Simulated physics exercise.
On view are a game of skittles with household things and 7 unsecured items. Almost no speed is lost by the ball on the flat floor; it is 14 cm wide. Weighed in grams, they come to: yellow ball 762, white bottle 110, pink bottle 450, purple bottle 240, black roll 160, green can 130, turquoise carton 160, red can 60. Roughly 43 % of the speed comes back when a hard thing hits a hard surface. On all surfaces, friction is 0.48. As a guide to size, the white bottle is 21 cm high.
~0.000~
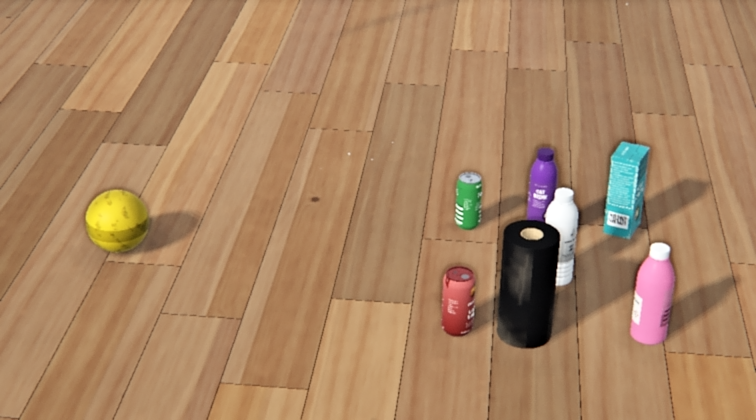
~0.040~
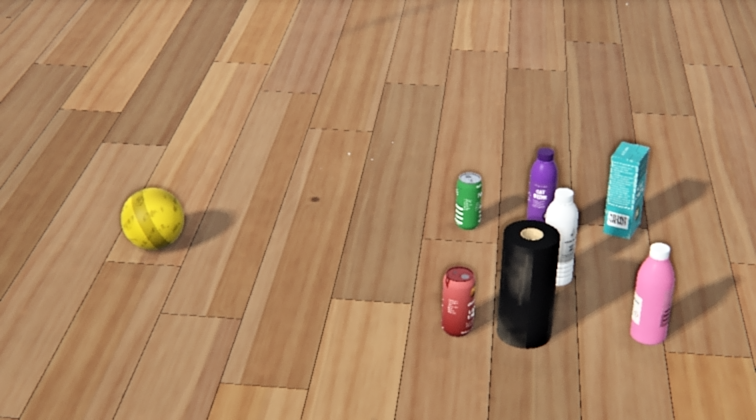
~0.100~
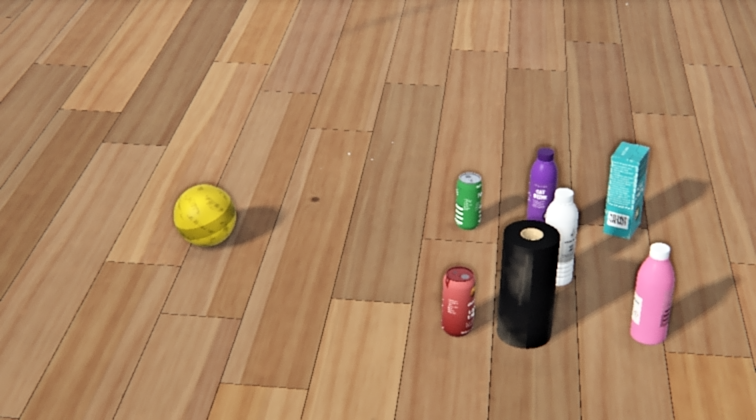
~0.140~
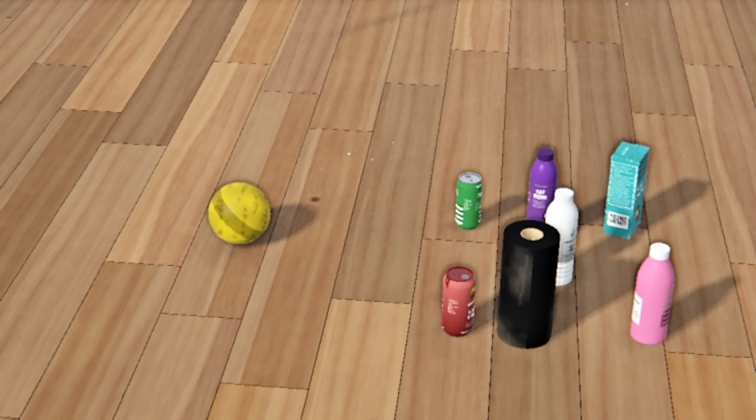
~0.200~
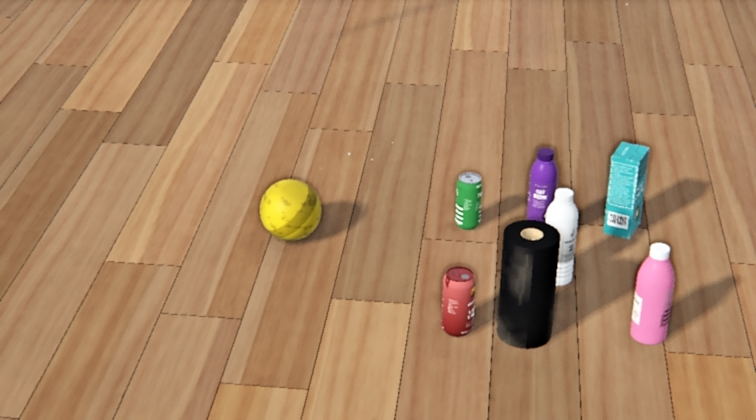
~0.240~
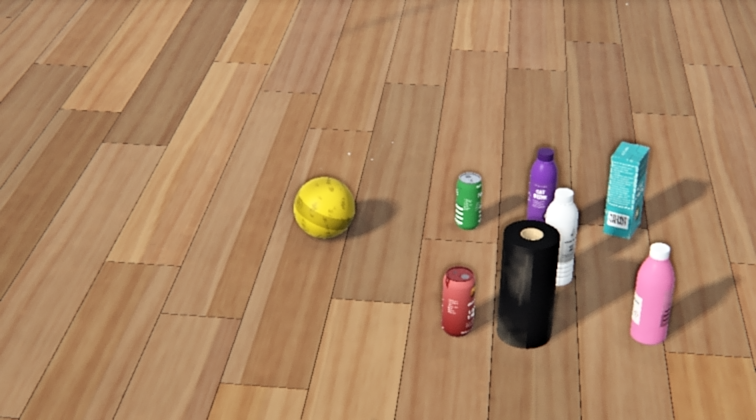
A wood-plank floor is seen from above at an angle, in a view that stays fixed. A yellow ball sits at the left, and grouped at the right are a green can, a red can, a black roll, a purple bottle, a white bottle, a turquoise carton and a pink bottle. The ball rolls steadily rightward across the planks toward the group, while the other things stay still.
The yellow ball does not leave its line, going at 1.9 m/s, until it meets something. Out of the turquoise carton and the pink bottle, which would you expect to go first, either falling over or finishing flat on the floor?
I would say the former of the pair.
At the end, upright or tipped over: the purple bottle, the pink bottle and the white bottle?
In the last frame the purple bottle remains up, the pink bottle remains up and the white bottle remains up.
By 0.64 s, 105 cm rolled; yellow ball near (578, 189); turquoise carton tilted 15° near (677, 190); green can on its side.
By 1.04 s, 140 cm rolled; yellow ball near (726, 182); turquoise carton tilted 6°; green can on its side.
By 1.74 s, 186 cm rolled; turquoise carton on its side; green can on its side.
By 2.94 s, turquoise carton on its side; green can on its side.
When it is over (3.8 s), lying over on the floor, green can and turquoise carton; the other 5 within 8 cm of the start. End places, in pixels of the last picture, pink bottle near (654, 292). Turquoise carton went at 1.24 s; pink bottle was never lost.
